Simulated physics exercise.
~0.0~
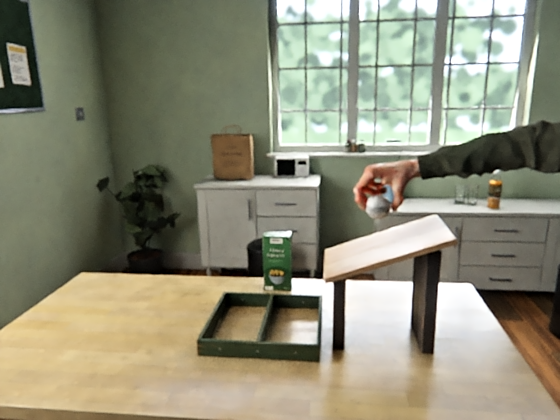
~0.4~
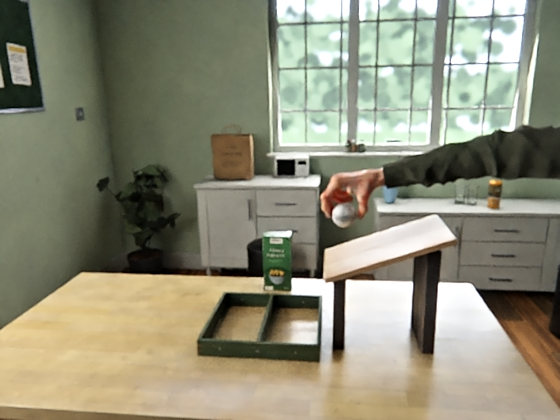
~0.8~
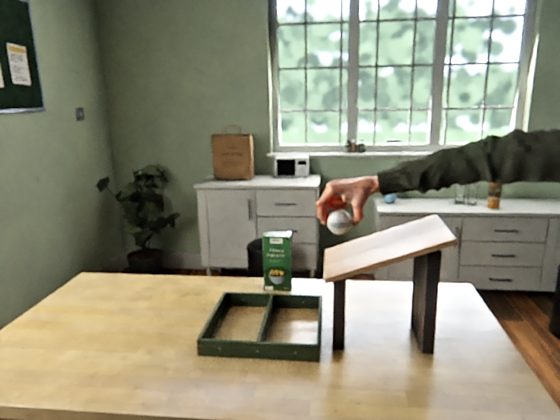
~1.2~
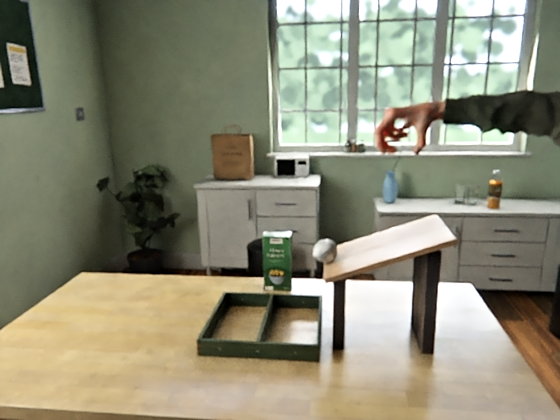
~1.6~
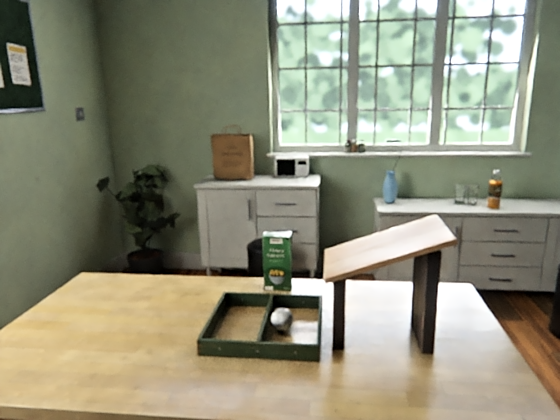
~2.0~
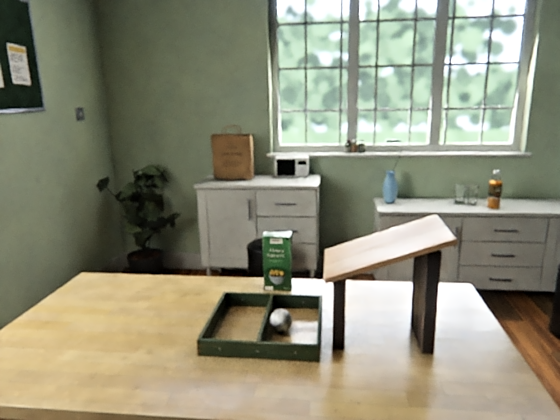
At the start, a hand reaches in from the right, holding a whitish ball above a slanted board on a wooden table, with a green two-bay tray and an upright green carton to the left. The hand carries the ball left and then lowers it slightly toward the board's low end. It lets go and draws back up to the right, while the ball is at the board's lower edge. The ball drops off into the tray's nearer bay, the one beside the board. It rests there, and the carton stays standing in its place.
